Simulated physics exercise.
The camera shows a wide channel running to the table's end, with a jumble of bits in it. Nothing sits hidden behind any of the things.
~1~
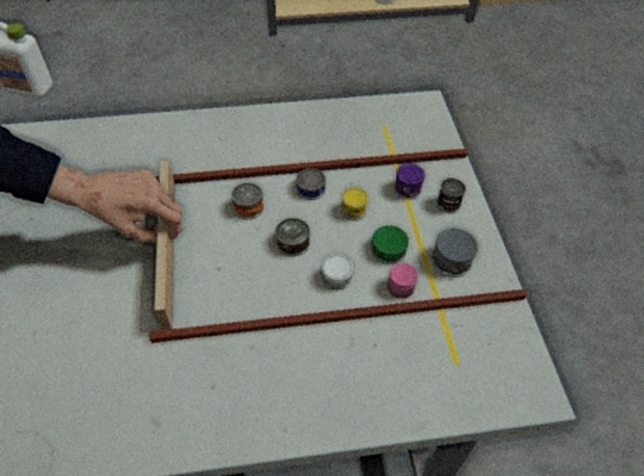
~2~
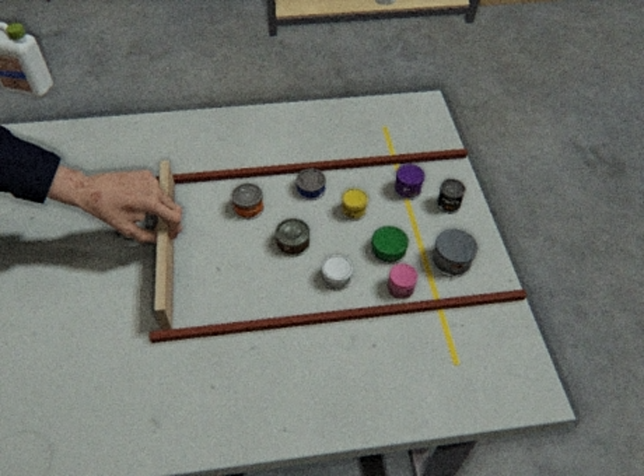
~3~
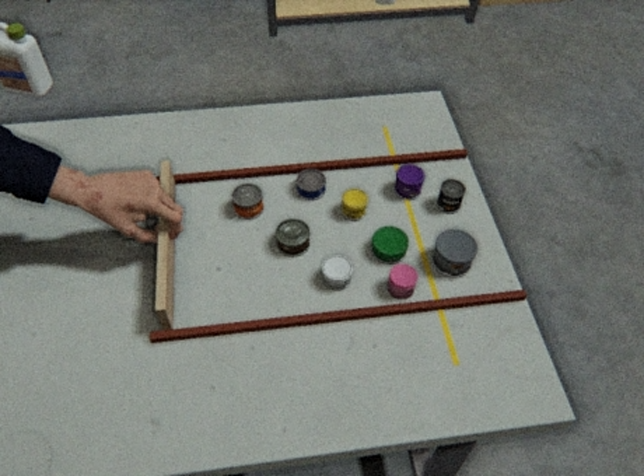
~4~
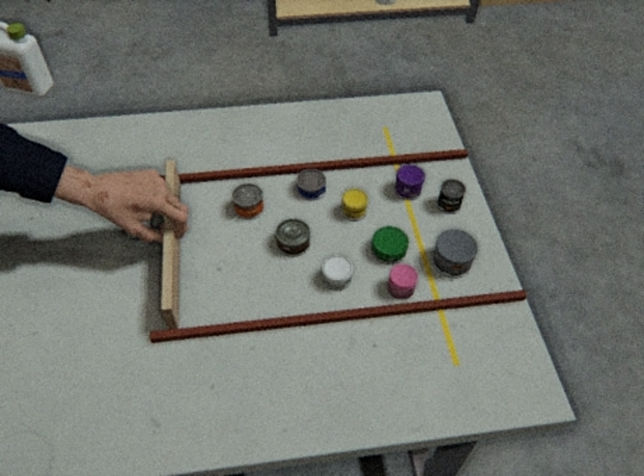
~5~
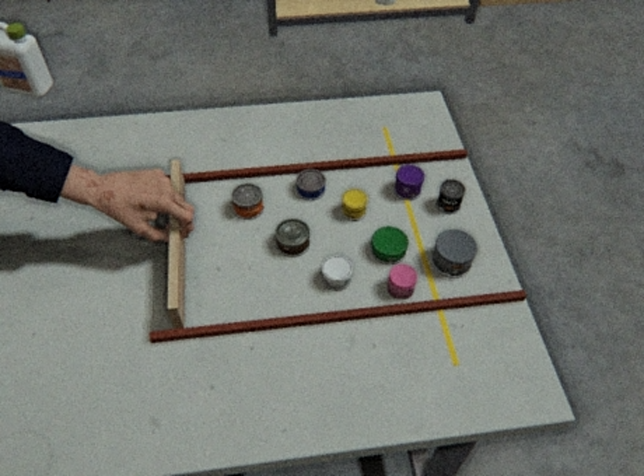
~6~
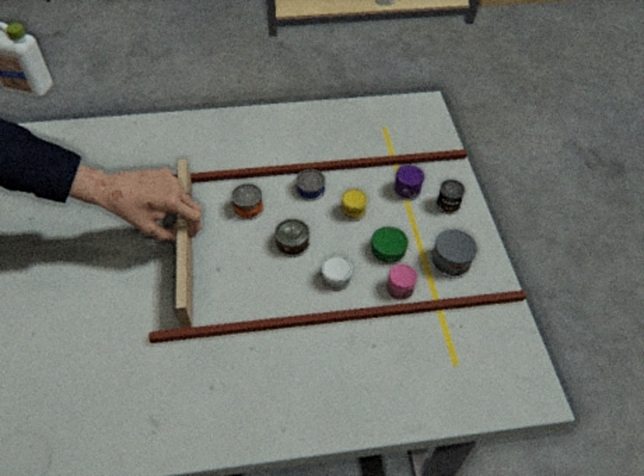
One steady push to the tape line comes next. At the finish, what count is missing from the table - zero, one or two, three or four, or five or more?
Missing: Zero.
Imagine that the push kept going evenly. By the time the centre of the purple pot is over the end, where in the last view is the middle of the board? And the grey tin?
I'd put it close to (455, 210), and close to (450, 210) for the other one.
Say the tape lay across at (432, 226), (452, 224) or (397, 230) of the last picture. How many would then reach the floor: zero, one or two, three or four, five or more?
Going through the three places in order, the answers are none at all; either one or two; no fall at all.
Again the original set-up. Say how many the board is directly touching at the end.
Number in contact with it: 5.
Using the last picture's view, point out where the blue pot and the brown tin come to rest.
Blue pot at (413, 169), brown tin at (431, 221).
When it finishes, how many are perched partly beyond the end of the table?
0.
Soon after, none off yet; black tin at rest near (450, 197); grey tin at rest near (454, 254); purple pot at rest near (409, 183).
At rest, the number that fall off is zero.
